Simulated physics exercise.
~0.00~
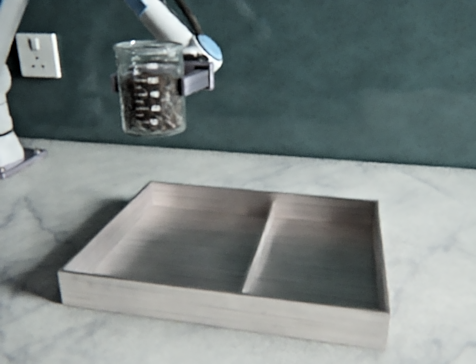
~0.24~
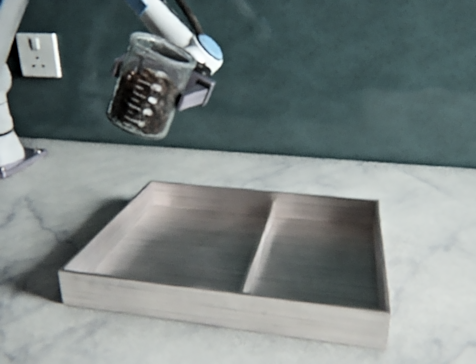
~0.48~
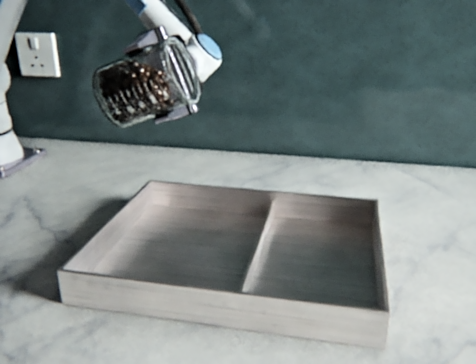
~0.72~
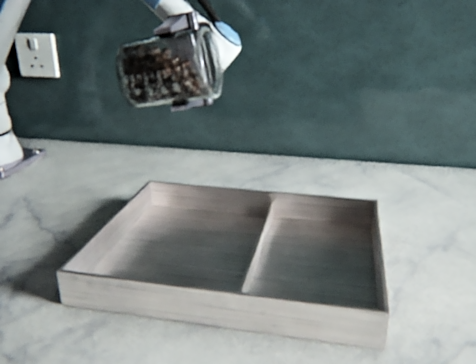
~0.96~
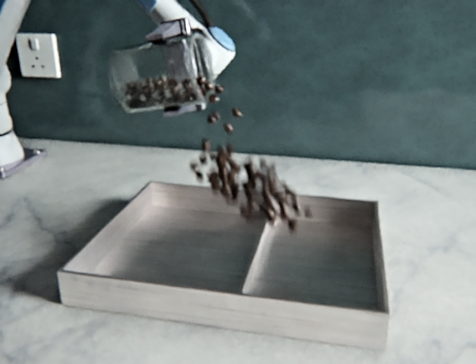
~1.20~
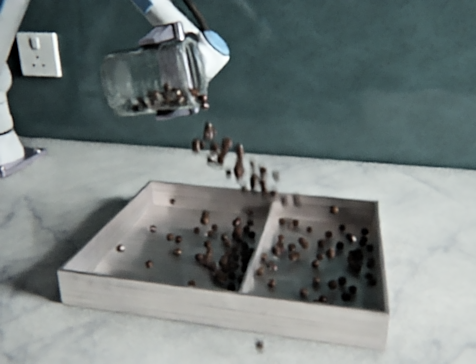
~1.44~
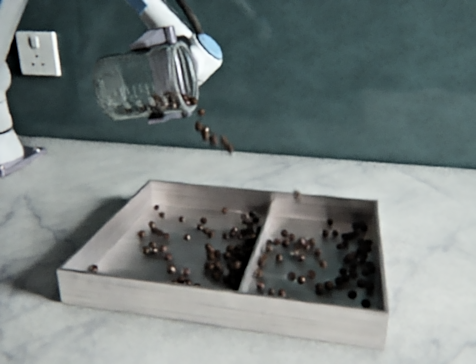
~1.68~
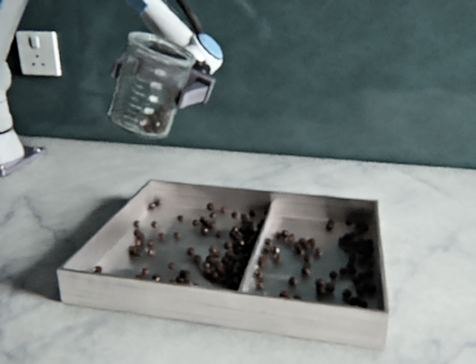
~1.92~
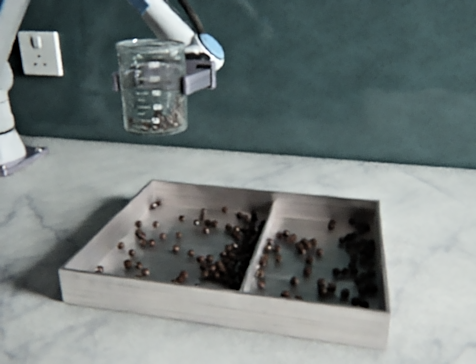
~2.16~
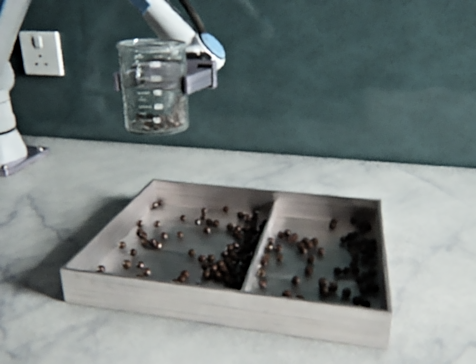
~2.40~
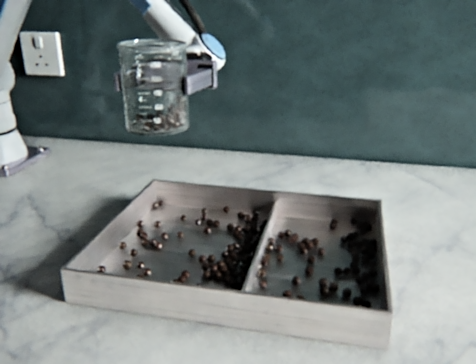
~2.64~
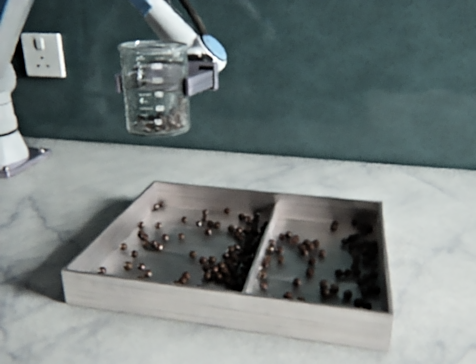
A robot arm tipped a clear tumbler of small dark beads, spilling most of them in a rush over a divided gray tray, then turned it upright again, leaving beads scattered in both sections and a few still inside the tumbler.
